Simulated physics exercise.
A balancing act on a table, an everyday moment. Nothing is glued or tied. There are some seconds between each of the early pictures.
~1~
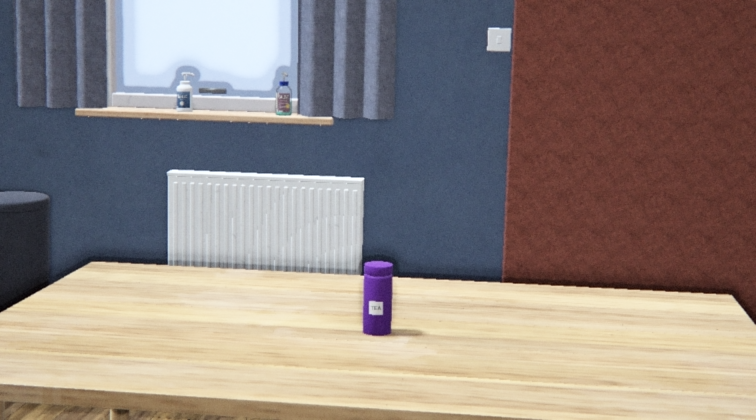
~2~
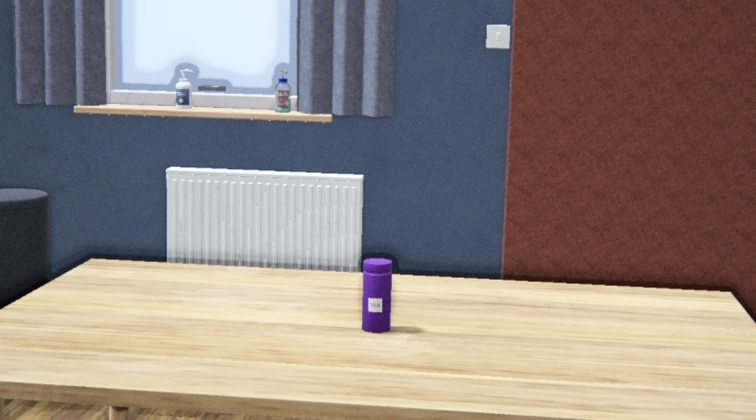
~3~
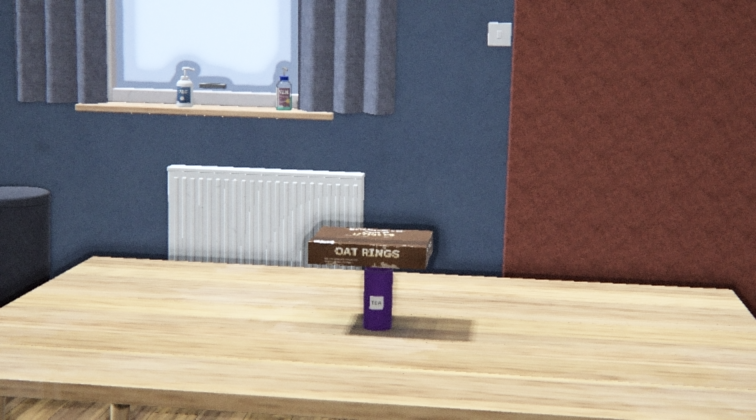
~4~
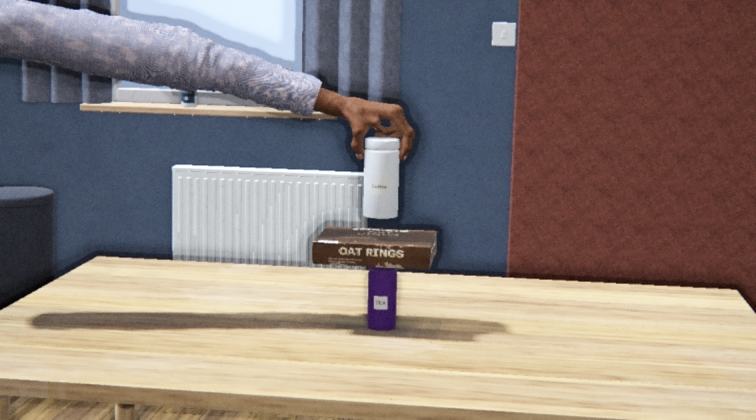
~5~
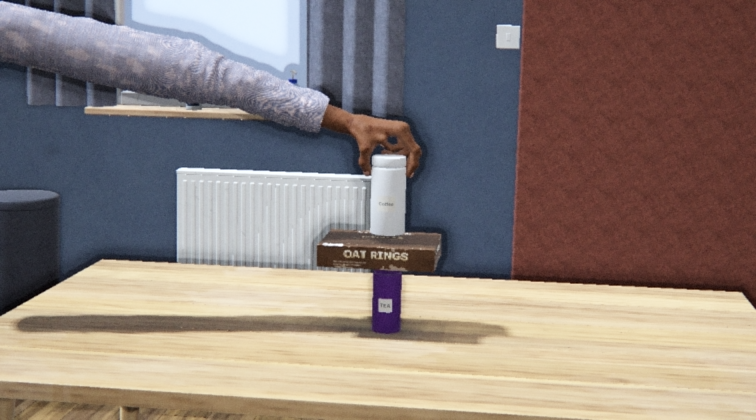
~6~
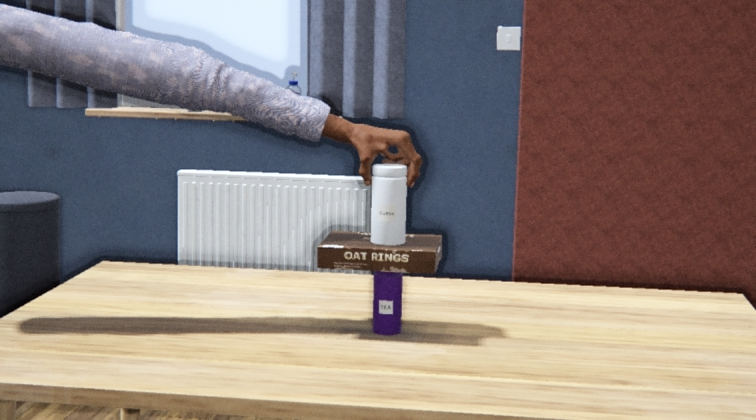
A brown box of oat rings appeared lying across the top of an upright purple container on a wooden table, then a hand reaching from the left lowered a white jar onto the box.
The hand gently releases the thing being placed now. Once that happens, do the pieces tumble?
No.
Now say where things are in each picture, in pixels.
In the first frame, the last thing is not in view yet.
In the second frame, the last thing is not in view yet.
In the third frame, the last thing is not in view yet; brown packet (372, 247).
In the fourth frame, coming down; white jar (382, 178); brown packet (376, 247).
In the fifth frame, coming down; white jar (388, 195); brown packet (381, 250).
In the sixth frame, in place under the hand; white jar (389, 204); brown packet (381, 252).
Then, 0.80 s after the last picture, things are still on the move.
Then, 1.70 s after the last picture, nothing has stirred.
At rest, all 3 in place. Seen from the same camera at the end, white jar near (389, 205). The stack holds.
